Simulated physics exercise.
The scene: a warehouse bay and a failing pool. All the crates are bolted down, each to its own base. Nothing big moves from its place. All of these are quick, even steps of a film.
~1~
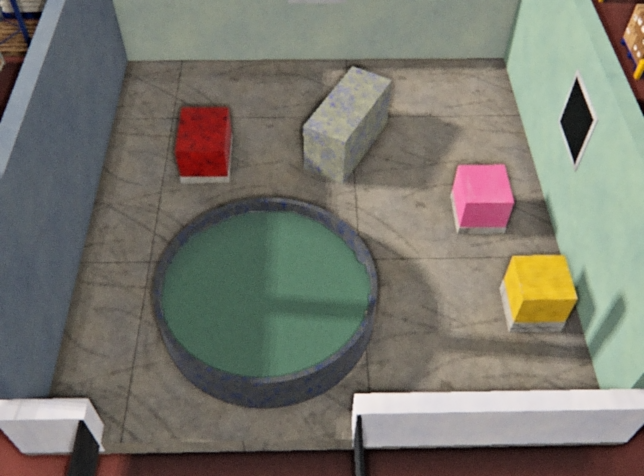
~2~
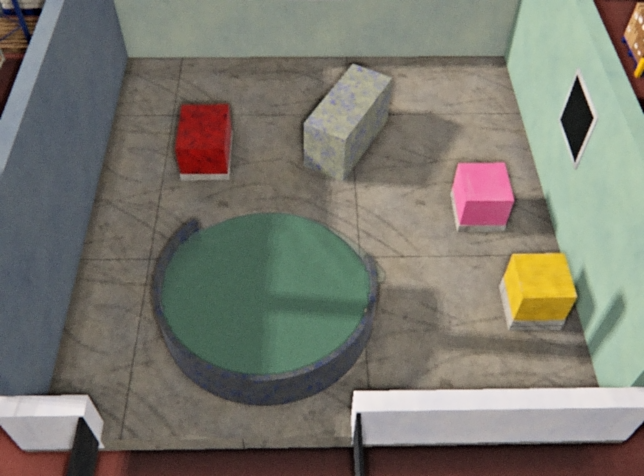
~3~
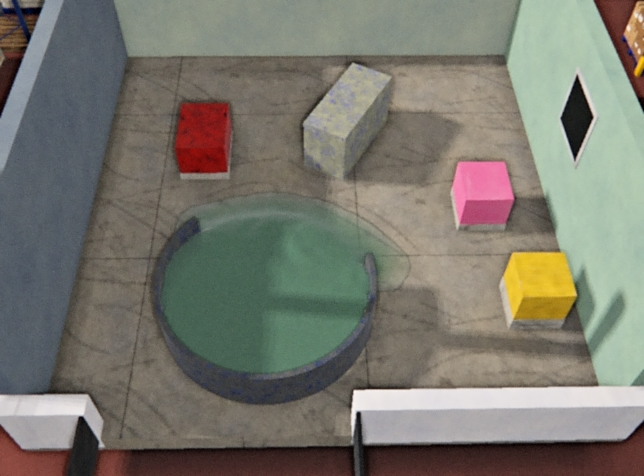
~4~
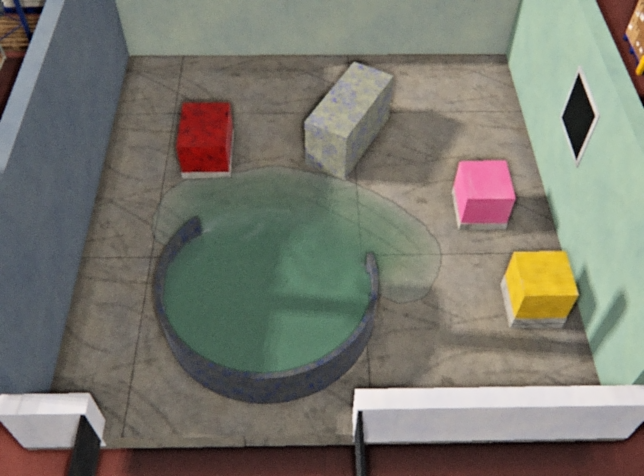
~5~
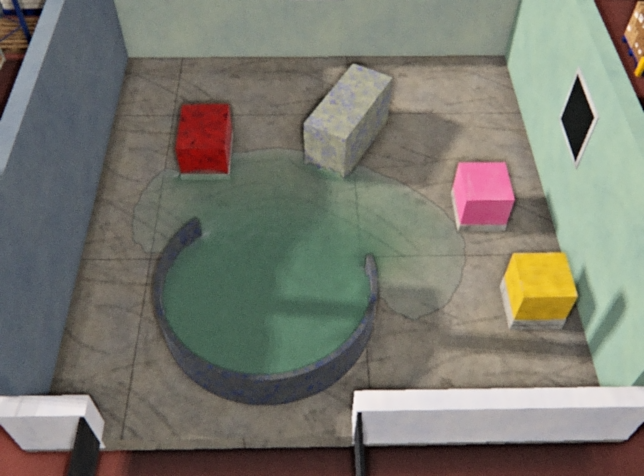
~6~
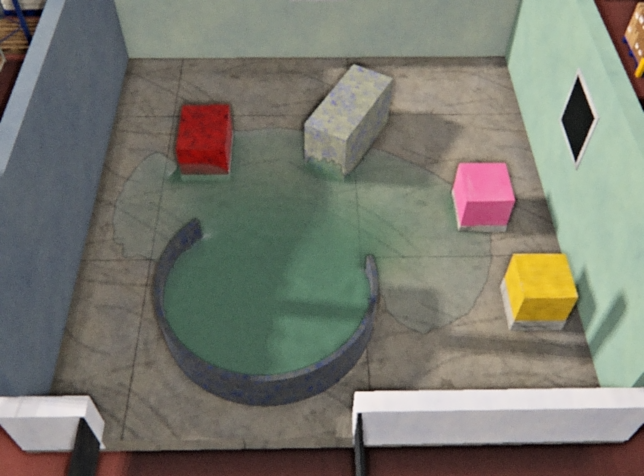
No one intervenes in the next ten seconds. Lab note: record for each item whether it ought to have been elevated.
The pink crate has too short a plinth. The red crate has too short a plinth. The yellow crate has a tall enough plinth.
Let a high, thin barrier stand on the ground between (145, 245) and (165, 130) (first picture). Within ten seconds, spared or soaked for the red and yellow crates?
Red: Flooded; yellow: Left dry.
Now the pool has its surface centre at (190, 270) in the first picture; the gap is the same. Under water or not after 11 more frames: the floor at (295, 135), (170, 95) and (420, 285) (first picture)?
Submerged, submerged, untouched.
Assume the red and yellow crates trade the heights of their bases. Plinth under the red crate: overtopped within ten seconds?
The red crate gets flooded.
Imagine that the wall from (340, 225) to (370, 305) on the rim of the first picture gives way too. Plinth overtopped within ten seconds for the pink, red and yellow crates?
In my view the pink crate gets reached; as for the red crate, it is never reached; the yellow crate gets reached.
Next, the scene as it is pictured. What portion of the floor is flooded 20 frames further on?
80 %.
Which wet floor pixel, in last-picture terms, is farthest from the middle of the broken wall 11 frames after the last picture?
The wet edge reaches furthest near (504, 61).
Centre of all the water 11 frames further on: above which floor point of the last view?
At roughly (305, 210).
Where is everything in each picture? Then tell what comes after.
In the first picture, the round pool at (266, 285) is whole and still.
In the second picture, the front is at (378, 279), out from the gap on the round pool's far side.
In the third picture, water pours out on the round pool's far side and has run to (403, 270).
In the fourth picture, the front is at (433, 266), out from the gap on the round pool's far side.
In the fifth picture, water pours out on the round pool's far side and has run to (458, 247).
In the sixth picture, the front is at (485, 234), out from the gap on the round pool's far side.
A moment on, water covers 45 % of the floor; the pink crate water round its plinth, the red crate water round its plinth, the yellow crate water round its plinth.
Next, water covers 60 % of the floor; the pink crate water round its plinth, the red crate water round its plinth, the yellow crate water round its plinth.
Then, water covers 80 % of the floor; the pink crate water round its plinth, the red crate water round its plinth, the yellow crate water round its plinth.
Later, water covers 95 % of the floor; the pink crate water round its plinth, the red crate water round its plinth, the yellow crate water round its plinth.
In the end, water covers 100 % of the floor; the pink crate was topped, the red crate was topped, the yellow crate stayed above the water.
